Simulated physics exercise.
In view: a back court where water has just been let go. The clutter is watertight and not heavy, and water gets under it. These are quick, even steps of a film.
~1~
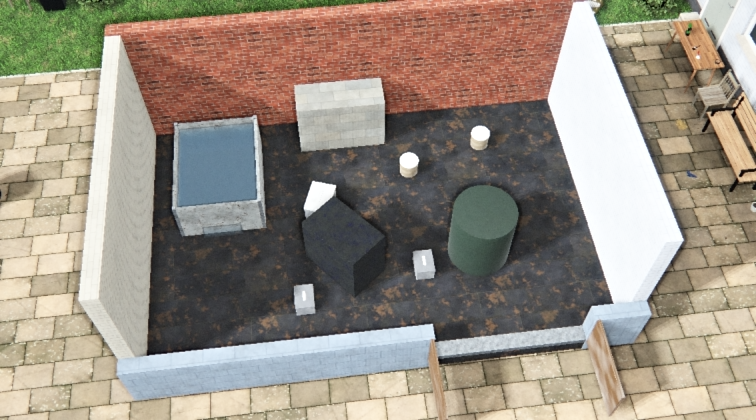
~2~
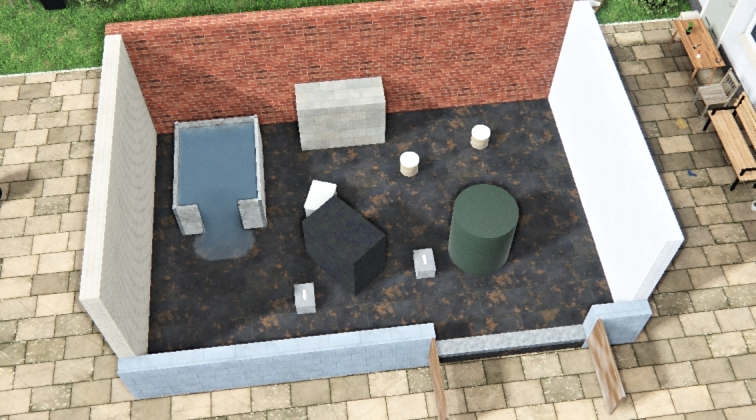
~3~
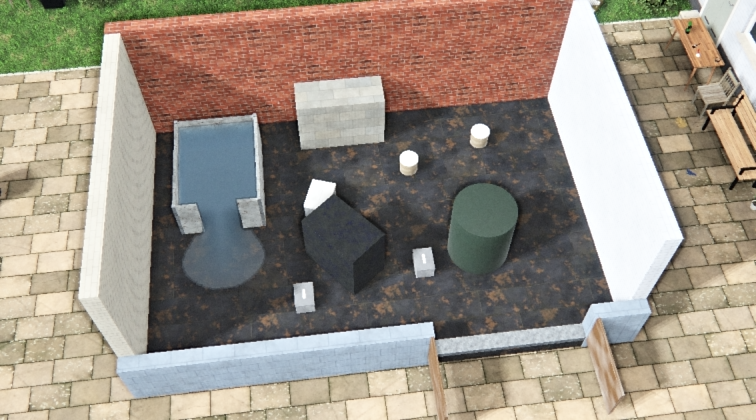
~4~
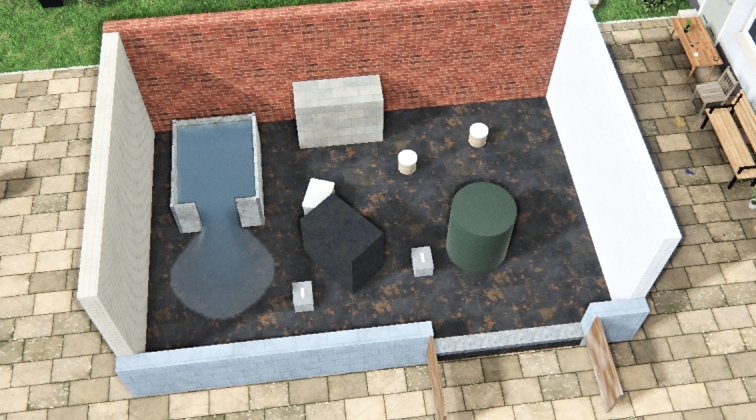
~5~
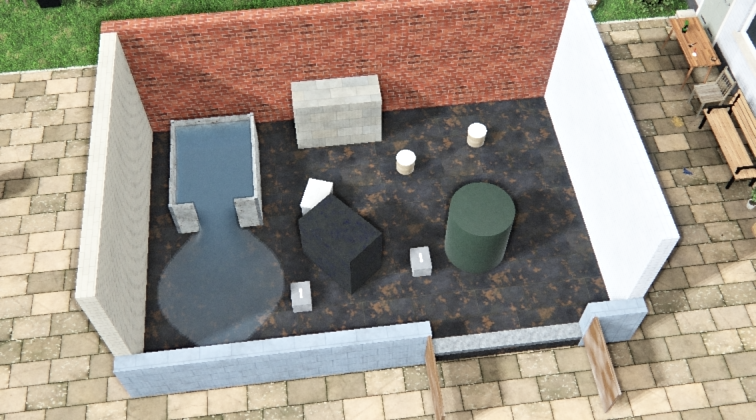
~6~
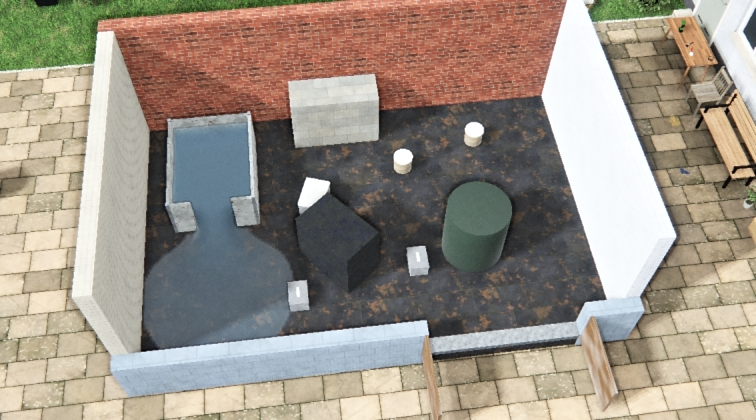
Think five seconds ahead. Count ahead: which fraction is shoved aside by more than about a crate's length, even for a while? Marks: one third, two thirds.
It is from one to two thirds.
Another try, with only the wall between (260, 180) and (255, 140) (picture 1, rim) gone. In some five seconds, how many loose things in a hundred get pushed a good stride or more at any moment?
Close to 80 %.
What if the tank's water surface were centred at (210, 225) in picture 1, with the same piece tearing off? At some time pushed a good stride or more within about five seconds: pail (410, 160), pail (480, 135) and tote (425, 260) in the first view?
As listed: Not that far, not that far, shifted that much.
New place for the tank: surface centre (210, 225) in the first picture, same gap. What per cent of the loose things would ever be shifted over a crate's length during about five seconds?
Close to 40 %.
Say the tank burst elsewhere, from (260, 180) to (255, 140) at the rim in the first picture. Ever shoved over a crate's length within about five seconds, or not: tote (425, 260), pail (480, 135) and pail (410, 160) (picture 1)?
One after the other: Yes, yes, shifted that much.
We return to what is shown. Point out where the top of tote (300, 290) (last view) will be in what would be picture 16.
Around (379, 307).
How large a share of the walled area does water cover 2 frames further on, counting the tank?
I make it 25 per cent.
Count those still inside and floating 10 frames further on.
It comes to 0.
A moment on, 0 of 5 are well off their spots; 0 afloat.
Next, 1 of 5 are well off their spots; 0 afloat.
Later, 1 of 5 are well off their spots; 0 afloat.
In the end, 2 of 5 are well off their spots, and 2 have been at some point; 0 afloat.
